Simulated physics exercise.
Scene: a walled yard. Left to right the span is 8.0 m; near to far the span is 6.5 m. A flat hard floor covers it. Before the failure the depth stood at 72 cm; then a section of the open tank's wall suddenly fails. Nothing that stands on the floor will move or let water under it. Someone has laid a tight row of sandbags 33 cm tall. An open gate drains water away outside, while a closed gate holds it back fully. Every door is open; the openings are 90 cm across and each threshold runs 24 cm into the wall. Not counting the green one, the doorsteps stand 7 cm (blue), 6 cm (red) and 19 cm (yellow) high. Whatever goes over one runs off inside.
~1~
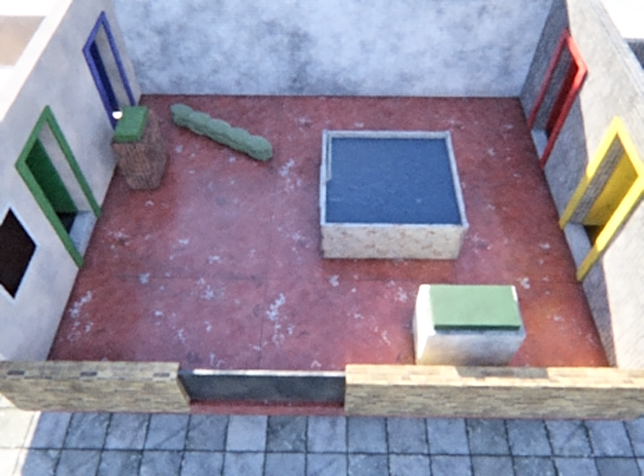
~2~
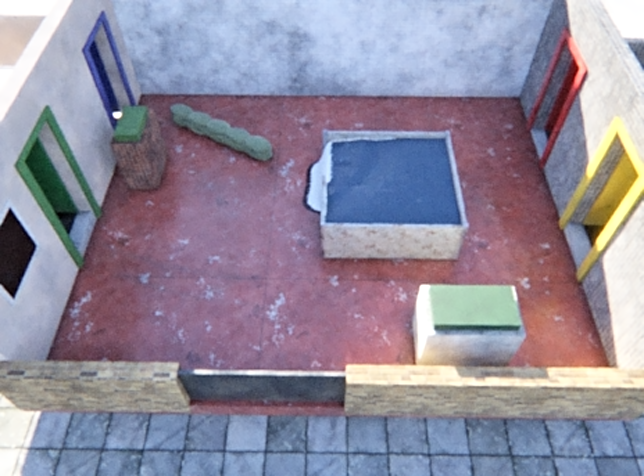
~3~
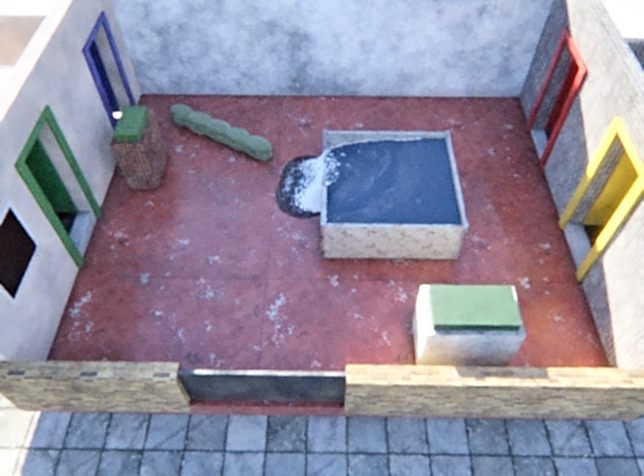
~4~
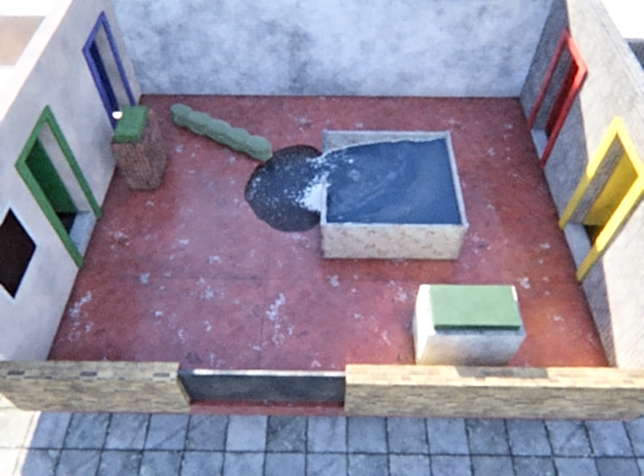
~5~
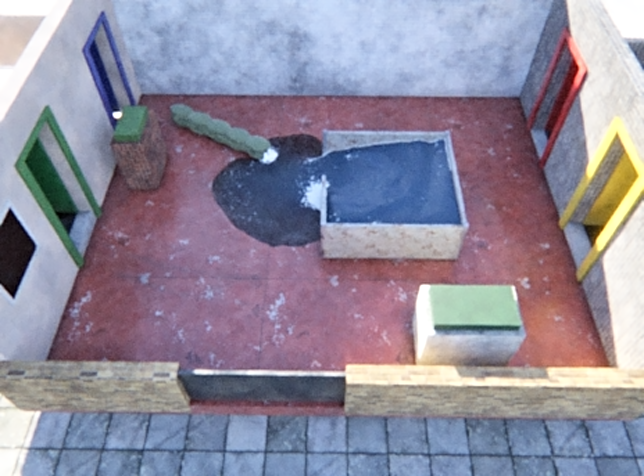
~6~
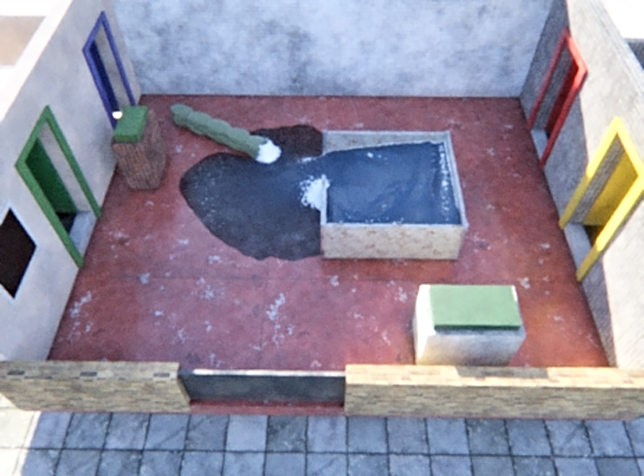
Dark water pours from the left side of a raised, pale-walled tank in a red-floored yard, seen from high above by a still camera. Blue and green doorways stand on the left near a green-topped block and a bumpy green hedge, red and yellow ones on the right, another green-topped block in front. The water bulges out, foams, then spreads leftward in a widening dark pool, washing around the hedge's near end.
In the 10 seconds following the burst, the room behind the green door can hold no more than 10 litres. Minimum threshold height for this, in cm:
25 cm, roughly.
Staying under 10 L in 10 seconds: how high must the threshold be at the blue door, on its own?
Roughly 21 cm at the blue door.
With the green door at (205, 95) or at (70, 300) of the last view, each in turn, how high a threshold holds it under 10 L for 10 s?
Around 12.0 and 11.5 cm respectively.
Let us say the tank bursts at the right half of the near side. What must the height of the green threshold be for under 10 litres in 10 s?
In that case you'd want it roughly 7.5 cm high.
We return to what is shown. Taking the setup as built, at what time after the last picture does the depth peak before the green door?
Roughly at 1.8 s.
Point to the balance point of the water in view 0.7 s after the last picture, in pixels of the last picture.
(343, 200) or so.
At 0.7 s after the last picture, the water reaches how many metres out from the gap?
Near 4.0 metres, give or take.
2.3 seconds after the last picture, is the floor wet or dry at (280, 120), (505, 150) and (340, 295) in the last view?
So the three spots come out swamped, spared, spared, in that order.
Then, 0.7 s after the last picture water covers 25 % of the floor, deepest (46 cm) near (270, 160); it has not reached the green door.
Then, 2.3 s after the last picture water covers 40 % of the floor, deepest (32 cm) near (38, 386); 26 cm at the green door, 24 litres in over its 21 cm threshold.
Then, 9.3 s after the last picture water covers 90 % of the floor, deepest (13 cm) near (38, 386); 8 cm at the green door, 33 litres in over its 21 cm threshold.
At the green door as built, the water peaked near 30 cm, 1.7 s after the last picture.
Run again over the same 10 s with other heights there, 21 litres in over 23 cm, 0 litres over 31.5 cm. The limit of 10 litres is kept from about 25 cm up.
